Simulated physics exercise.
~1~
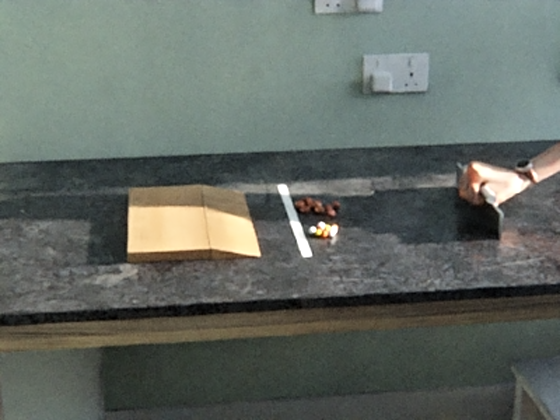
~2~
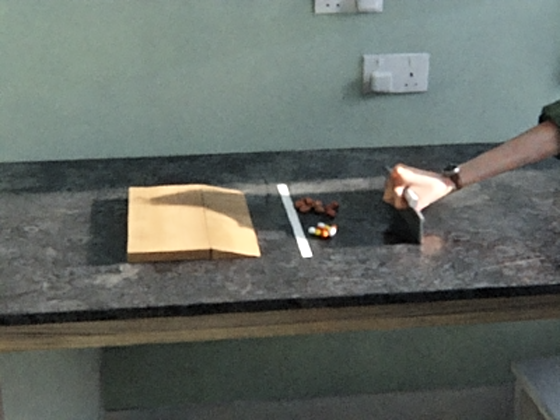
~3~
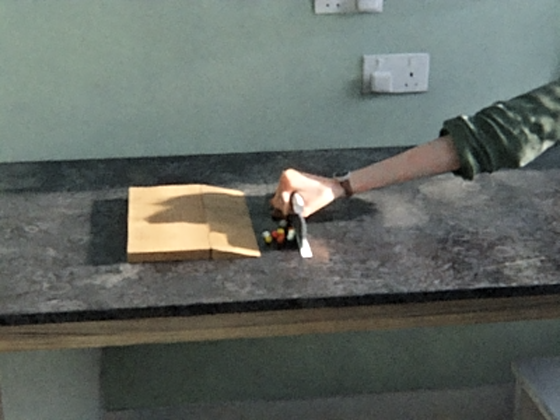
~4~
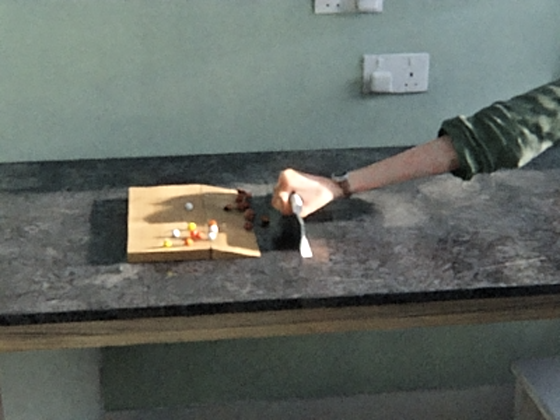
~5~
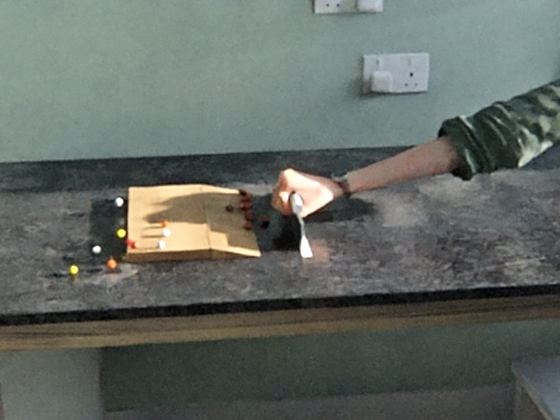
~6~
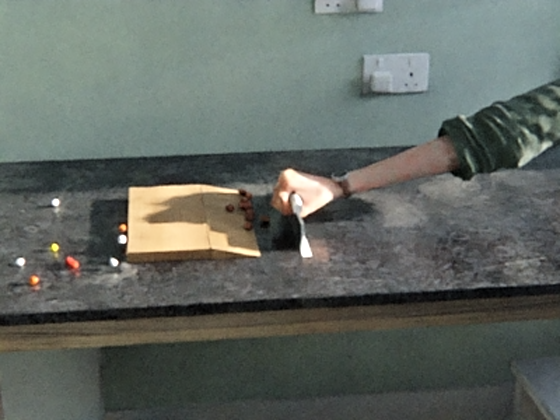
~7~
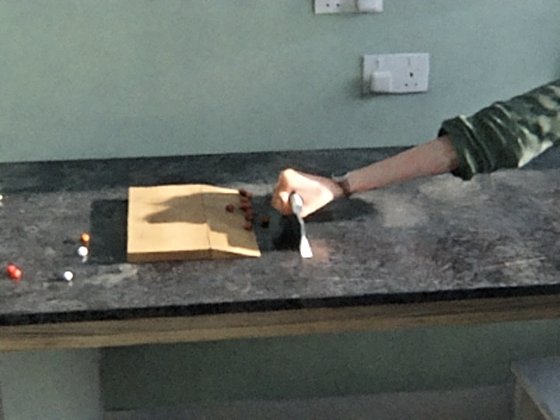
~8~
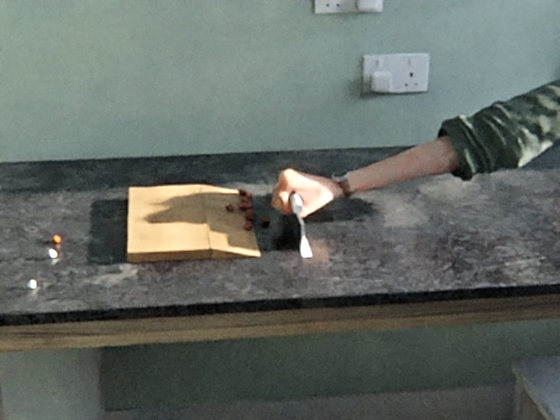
At first, a hand holds a scraper at the right of a dark countertop, while a cluster of dark brown pieces and a nearer cluster of bright beads sit beside a white tape strip, right of a tan ramp. The hand slides the scraper left, sweeping both groups toward the ramp, and stops at the tape. The bright beads run on up the slope and over the top, then scatter across the counter beyond, several leaving view at the left. The dark pieces soon halt around the ramp's right edge. Finally, some rest on the slope and most lie short of it, none past the top.
